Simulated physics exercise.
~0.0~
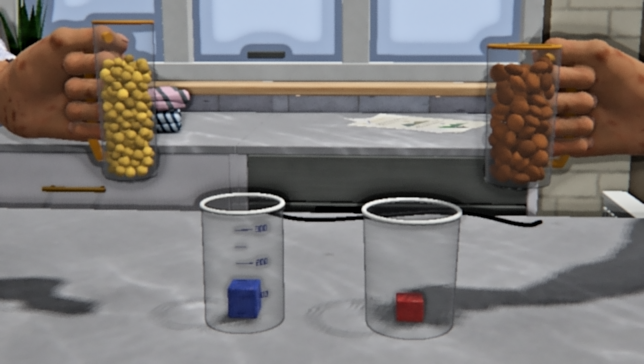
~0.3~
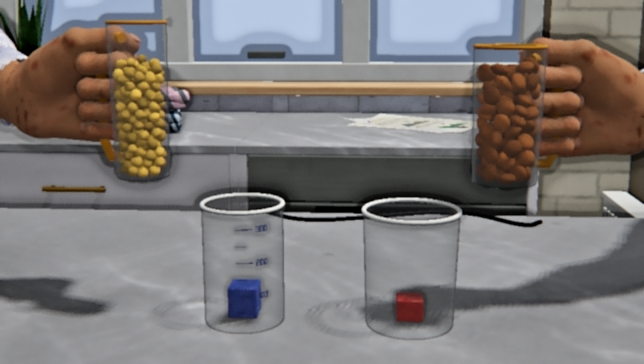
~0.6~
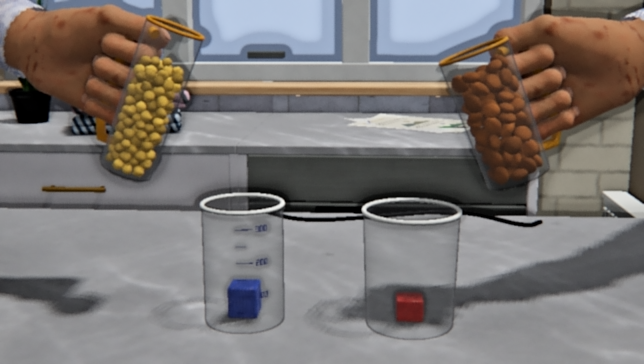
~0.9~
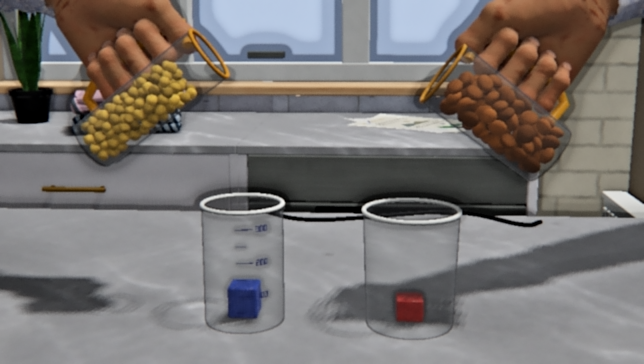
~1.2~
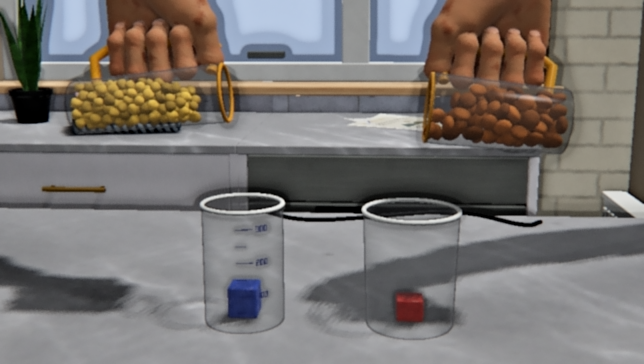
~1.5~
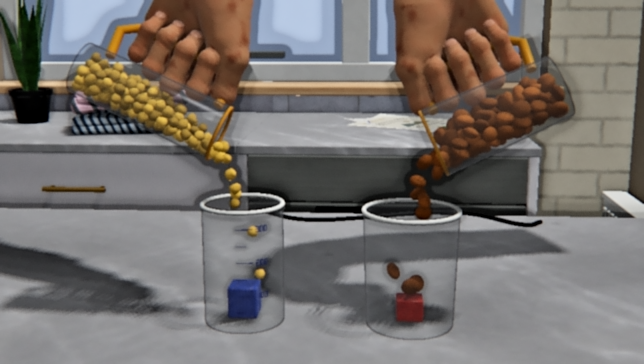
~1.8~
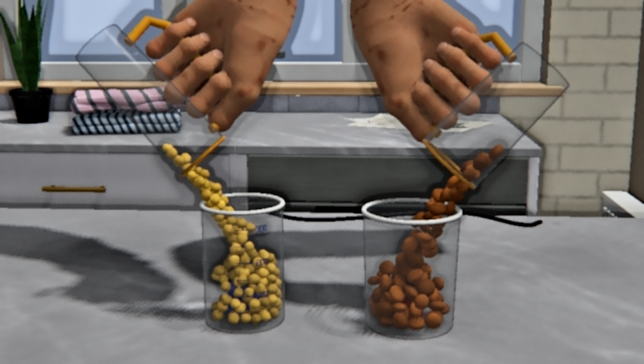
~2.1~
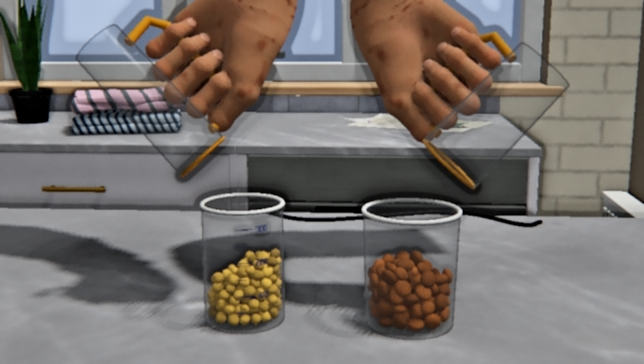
Two hands tip clear cups, one of yellow pieces and one of brown pieces, over two clear containers holding a blue cube and a red cube. The pieces pour in until the cups are empty, leaving both containers about half full and both cubes covered.
